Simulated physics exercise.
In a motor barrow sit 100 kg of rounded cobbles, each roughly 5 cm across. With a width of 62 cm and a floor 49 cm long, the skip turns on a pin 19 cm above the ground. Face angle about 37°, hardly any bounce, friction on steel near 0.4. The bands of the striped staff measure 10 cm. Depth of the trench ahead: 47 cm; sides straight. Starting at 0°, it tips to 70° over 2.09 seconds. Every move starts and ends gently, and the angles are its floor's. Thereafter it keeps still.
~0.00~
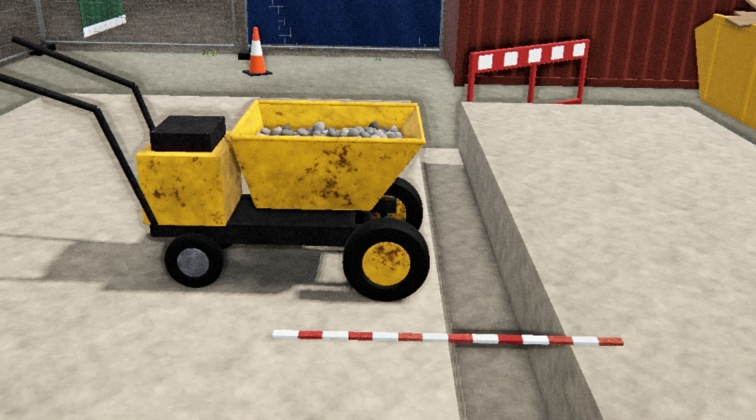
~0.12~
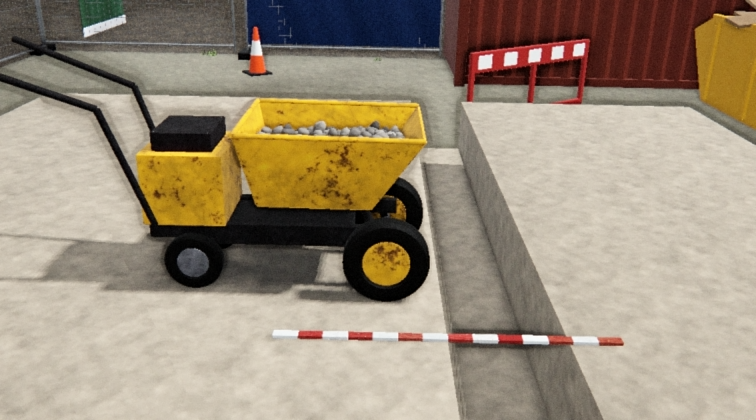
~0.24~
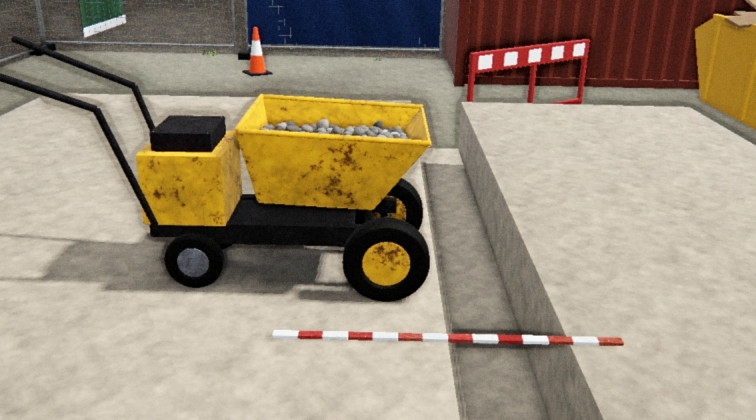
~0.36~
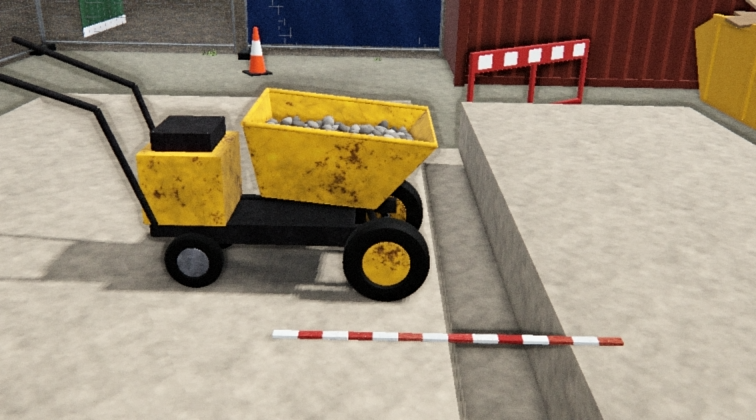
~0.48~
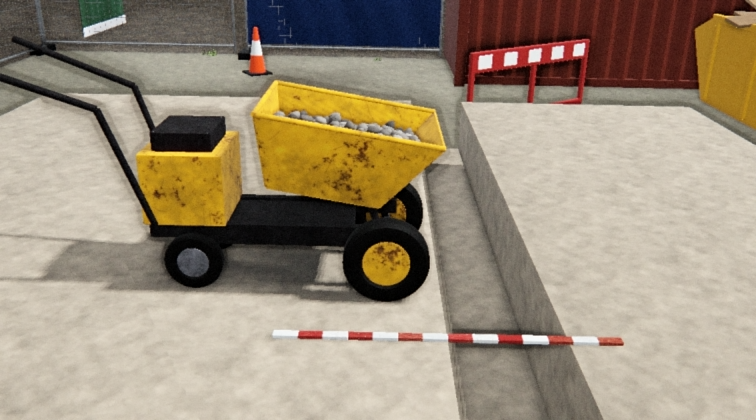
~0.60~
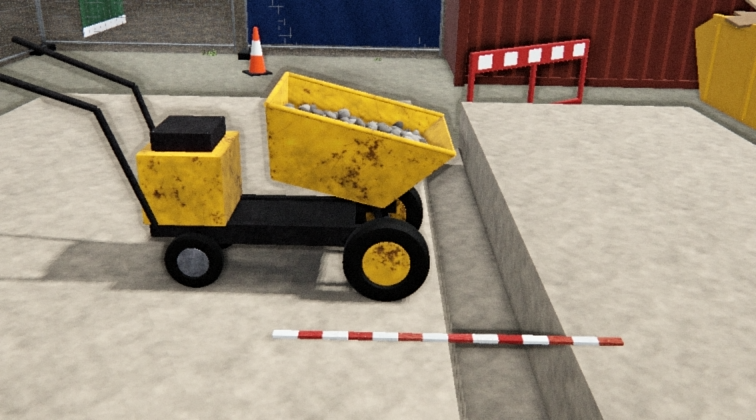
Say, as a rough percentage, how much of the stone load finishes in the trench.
Roughly 71 out of 100.
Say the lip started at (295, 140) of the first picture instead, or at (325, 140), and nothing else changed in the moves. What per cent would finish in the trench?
Near 65 per cent from the first place, 100 from the second.
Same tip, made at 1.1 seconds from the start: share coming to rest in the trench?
Roughly 60 per cent.
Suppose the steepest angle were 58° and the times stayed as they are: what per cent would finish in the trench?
Around 30 per cent would finish in the trench.
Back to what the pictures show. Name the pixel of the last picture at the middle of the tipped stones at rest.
Roughly at (513, 339).
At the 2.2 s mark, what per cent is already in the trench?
About 20%.
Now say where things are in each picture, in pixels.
The first picture shows lip at (424, 142), floor tilted 0°, highest stones at (335, 134).
The second picture shows lip at (426, 142), floor tilted 1°, highest stones at (323, 134); the stones move at 0.1 m/s on average.
The third picture shows lip at (430, 144), floor tilted 3°, highest stones at (326, 132); the stones move at 0.2 m/s on average.
In the fourth picture, the skip is at 6°, its lip at (437, 146); the top of the load is at (314, 127); the stones move at 0.2 m/s on average.
In the fifth picture, the skip is at 9°, its lip at (445, 149); the top of the load is at (308, 120); the stones move at 0.3 m/s on average.
The sixth picture shows lip at (455, 154), floor tilted 14°, highest stones at (312, 114); the stones move at 0.4 m/s on average.
After 1.6 s the floor is at 59°; 100 % in the skip; the foremost stones are at (501, 203).
After 2.2 s the floor is at 70°; 67 % in the skip, 18 % in the trench, 15 % past the trench; the foremost stones are at (602, 274).
After 2.5 s the floor is at 70°; 42 % in the skip, 31 % in the trench, 28 % past the trench; the foremost stones are at (658, 276).
After 4.5 s the floor is at 70°; 0 % in the skip, 71 % in the trench, 29 % past the trench; the foremost stones are at (683, 264).
